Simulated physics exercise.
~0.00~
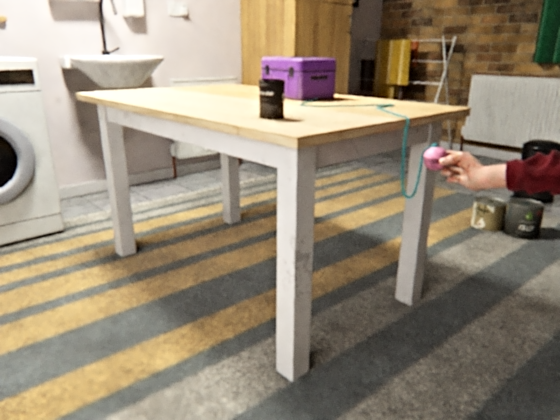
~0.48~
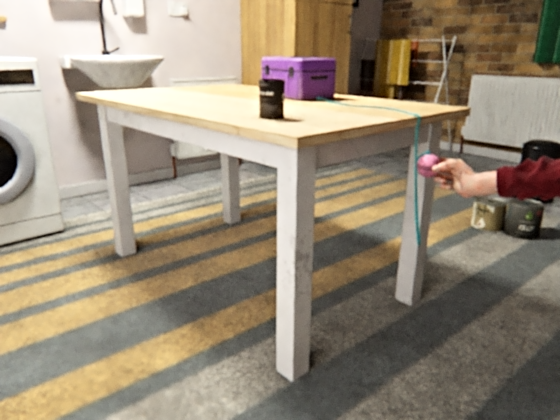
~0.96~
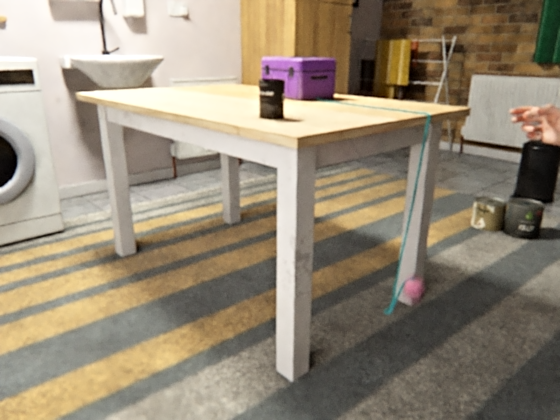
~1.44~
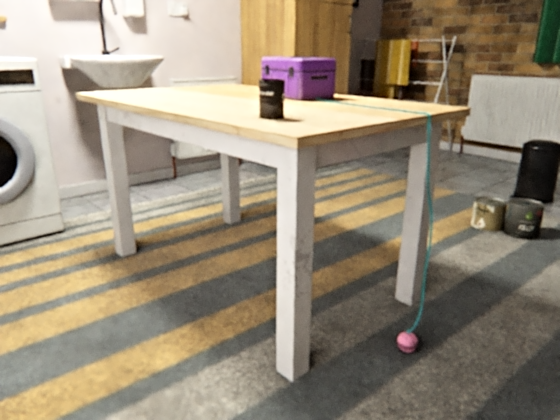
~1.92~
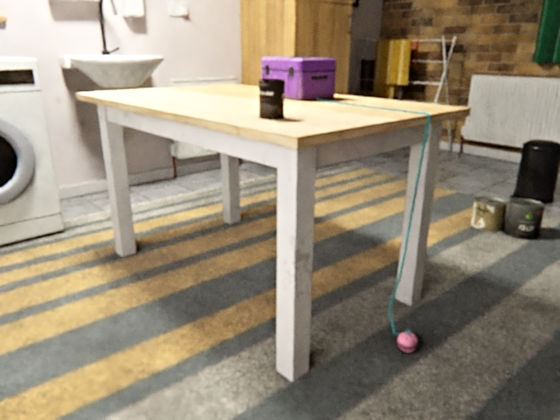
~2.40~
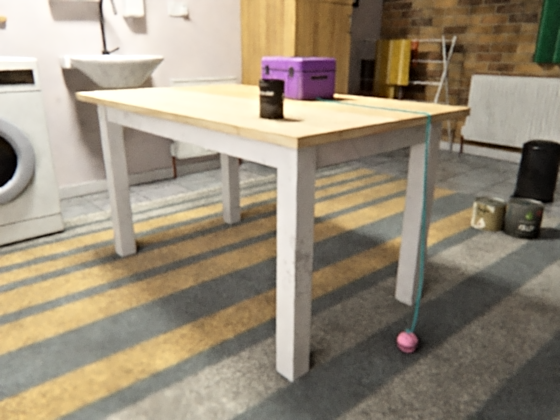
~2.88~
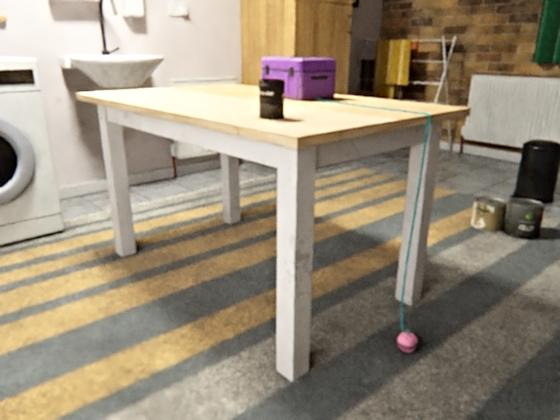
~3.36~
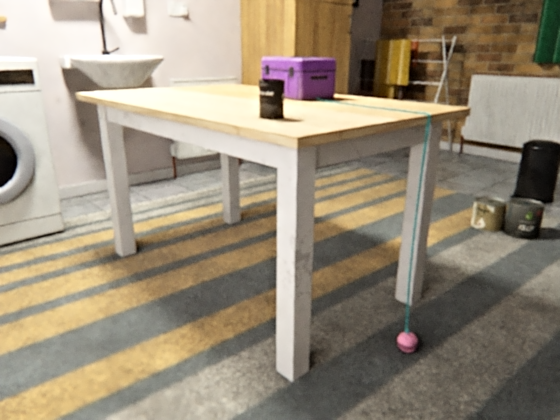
Pink ball on a teal string dropping from a hand beside a table to the floor, purple box and black cup staying put.
